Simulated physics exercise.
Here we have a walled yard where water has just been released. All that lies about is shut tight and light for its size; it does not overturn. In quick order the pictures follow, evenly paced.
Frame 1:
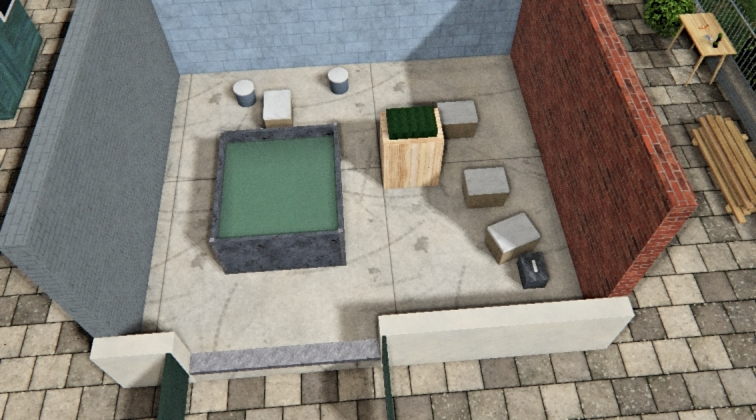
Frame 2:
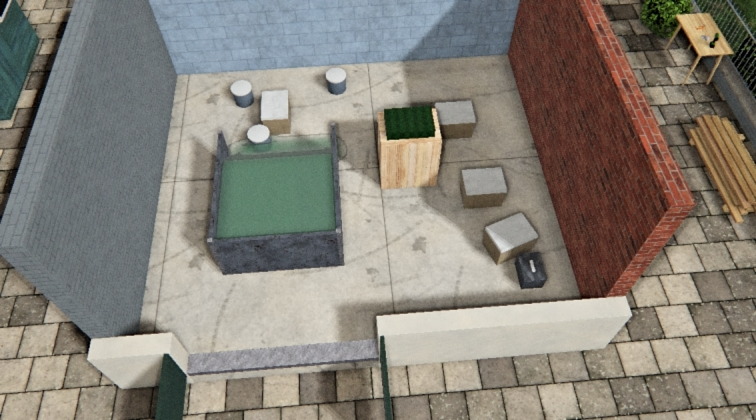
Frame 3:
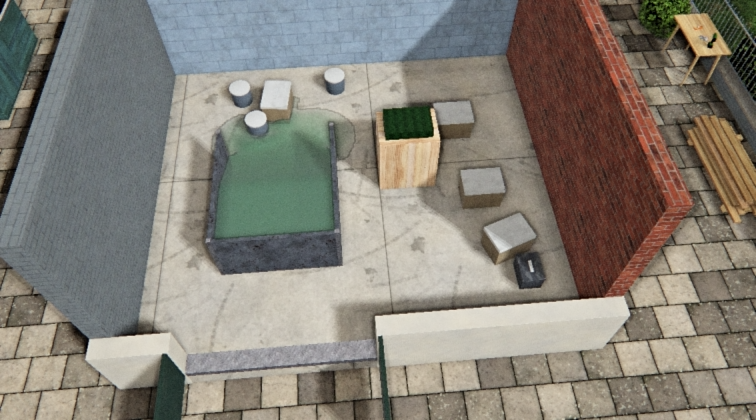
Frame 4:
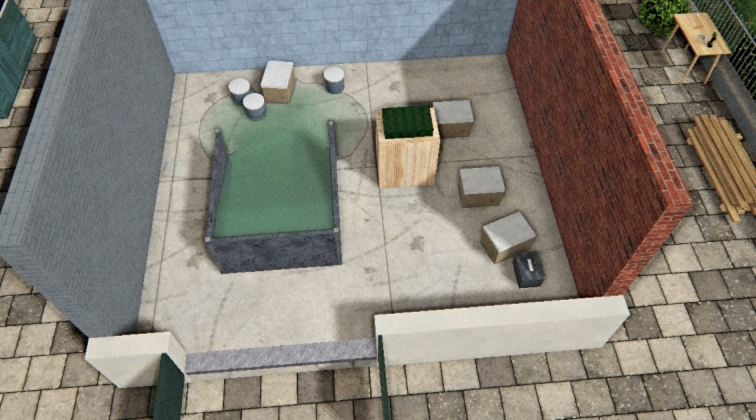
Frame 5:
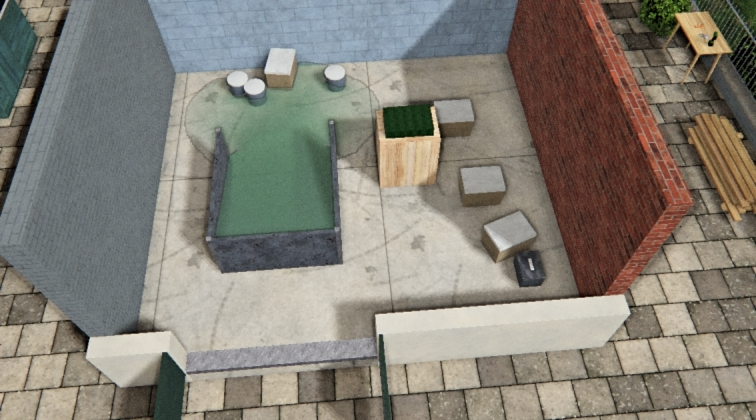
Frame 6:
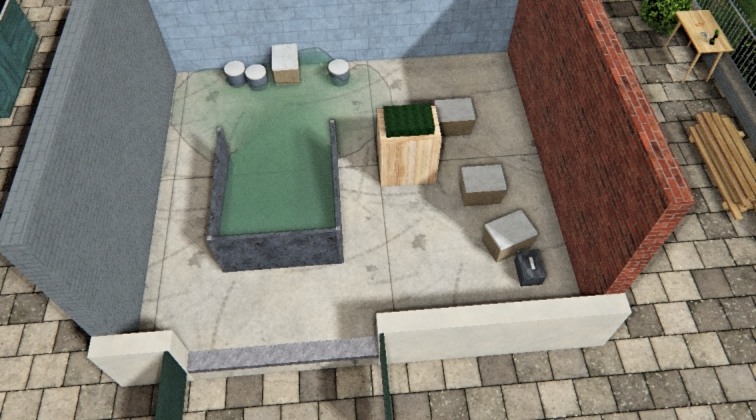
Green water spreads from an opened tank and pushes a pail and block toward the back wall.
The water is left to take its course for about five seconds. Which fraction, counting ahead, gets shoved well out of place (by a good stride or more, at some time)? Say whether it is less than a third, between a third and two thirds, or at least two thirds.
It is a large majority of two thirds or higher.
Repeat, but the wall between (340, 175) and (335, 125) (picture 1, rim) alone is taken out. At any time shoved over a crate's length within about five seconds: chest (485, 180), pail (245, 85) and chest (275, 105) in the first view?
Well, in order they come out as over the mark, below the mark and below the mark.
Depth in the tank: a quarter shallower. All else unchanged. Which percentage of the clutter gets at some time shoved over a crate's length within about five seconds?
Share moved: 60 in a hundred.
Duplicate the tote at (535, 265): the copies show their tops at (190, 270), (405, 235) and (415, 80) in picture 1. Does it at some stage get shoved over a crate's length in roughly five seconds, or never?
Taking them one at a time: Gets driven off, then remains close, then gets driven off.
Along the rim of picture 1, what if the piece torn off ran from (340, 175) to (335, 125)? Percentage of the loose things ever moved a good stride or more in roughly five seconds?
It comes to roughly 60 %.
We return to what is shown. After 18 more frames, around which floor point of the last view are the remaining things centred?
It lands somewhere near (395, 208).
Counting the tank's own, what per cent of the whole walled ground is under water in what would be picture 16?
I make it 45 per cent.
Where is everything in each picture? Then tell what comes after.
In the first frame, a pail is out of sight; a chest at (277, 103) rests on the ground; 0 of 8 have shifted.
In the second frame, a pail at (258, 133) rests on the ground, close to its start; a chest at (275, 104) rests on the ground; 1 of 8 have shifted.
In the third frame, a pail at (256, 118), on the bottom, a stride from its start; a chest at (276, 93), on the bottom, close to its start; 2 of 8 have shifted.
In the fourth frame, a pail at (253, 101), on the bottom, a stride from its start; a chest at (277, 73), on the bottom, a stride from its start; 2 of 8 have shifted.
In the fifth frame, a pail at (254, 86) rests on the ground, a stride from its start; a chest at (280, 60), on the bottom, a stride from its start; 3 of 8 have shifted.
In the sixth frame, a pail at (256, 71), on the bottom, a stride from its start; a chest at (285, 56) floats, a stride from its start; 4 of 8 have shifted.
A moment on, 4 of 8 are well off their spots; 4 afloat.
Next, 4 of 8 are well off their spots; 3 afloat.
Later, 5 of 8 are well off their spots; 1 afloat.
In the end, 8 of 8 are well off their spots, and 8 have been at some point; 2 afloat.
